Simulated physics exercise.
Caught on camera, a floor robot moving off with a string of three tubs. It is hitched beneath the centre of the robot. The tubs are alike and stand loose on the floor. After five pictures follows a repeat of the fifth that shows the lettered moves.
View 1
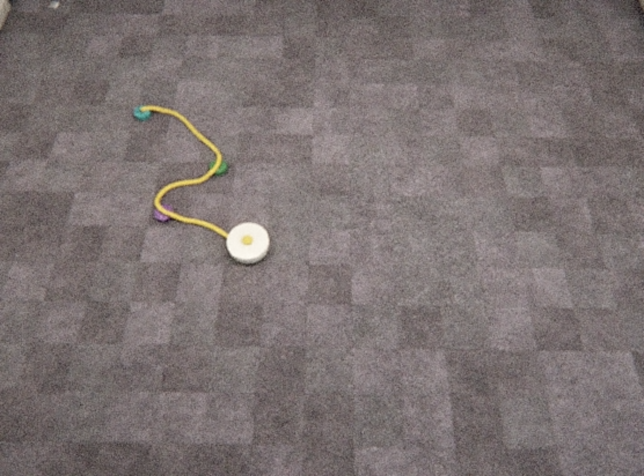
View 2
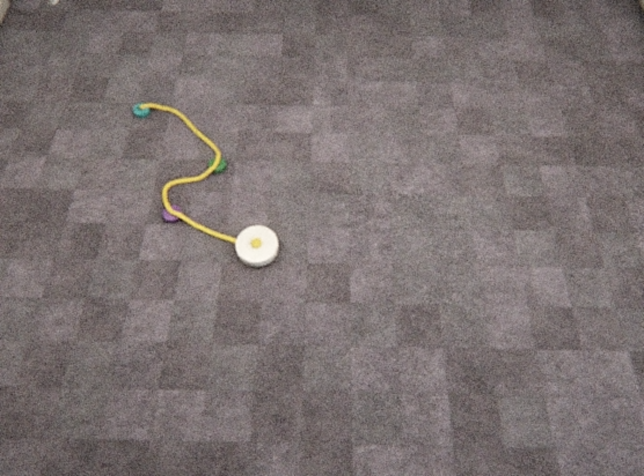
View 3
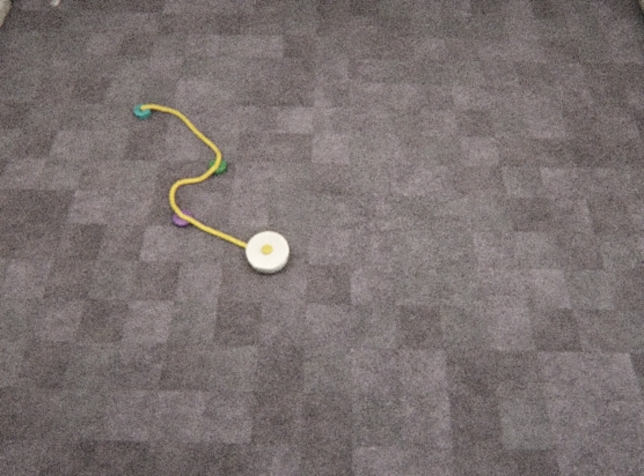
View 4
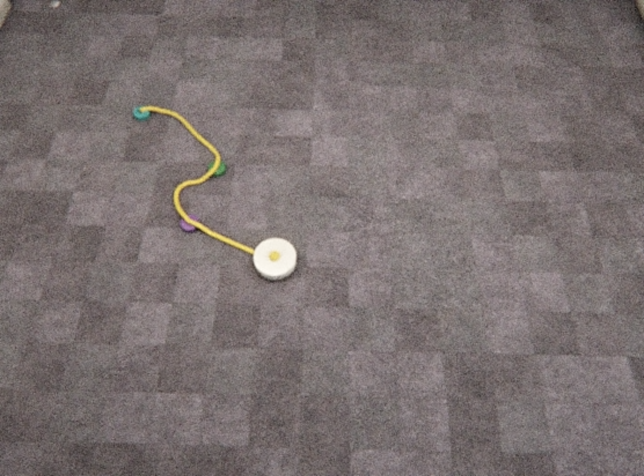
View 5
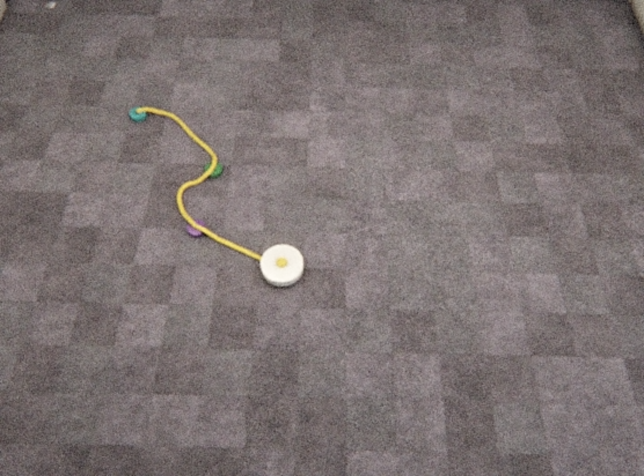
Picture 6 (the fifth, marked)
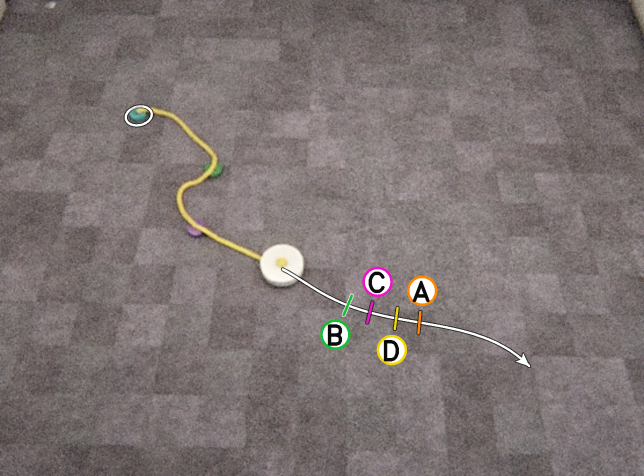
The footage shows a round white robot on a grey carpet moving slowly down and to the right, drawing a curved yellow string behind it; the nearby purple tub shifts along too, while the green and turquoise tubs barely move.
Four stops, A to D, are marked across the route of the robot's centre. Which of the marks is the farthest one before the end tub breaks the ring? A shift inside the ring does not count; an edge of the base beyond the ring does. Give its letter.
All is well up to B.
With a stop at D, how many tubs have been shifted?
Three.
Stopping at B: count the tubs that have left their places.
Two.
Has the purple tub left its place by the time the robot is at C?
Yes.
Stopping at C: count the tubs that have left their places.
Three.
On the marked copy, A at (419, 322); B at (348, 305); C at (370, 313); D at (396, 318); the ring at (139, 116); the route from (283, 269) via (403, 320) to (529, 366).
Taking B. A third of the way, robot (304, 279); turquoise tub (138, 114); green tub (214, 169); purple tub (218, 237).
Two thirds of the way, robot (327, 293); turquoise tub (138, 114); green tub (214, 171); purple tub (244, 244).
When it is over, robot (348, 302); turquoise tub (138, 114); green tub (219, 179); purple tub (271, 244); the ringed tub at the far end is still in its ring.
As for the rest, A drags the last tub to (168, 140); C drags the last tub to (146, 121); D drags the last tub to (158, 131).
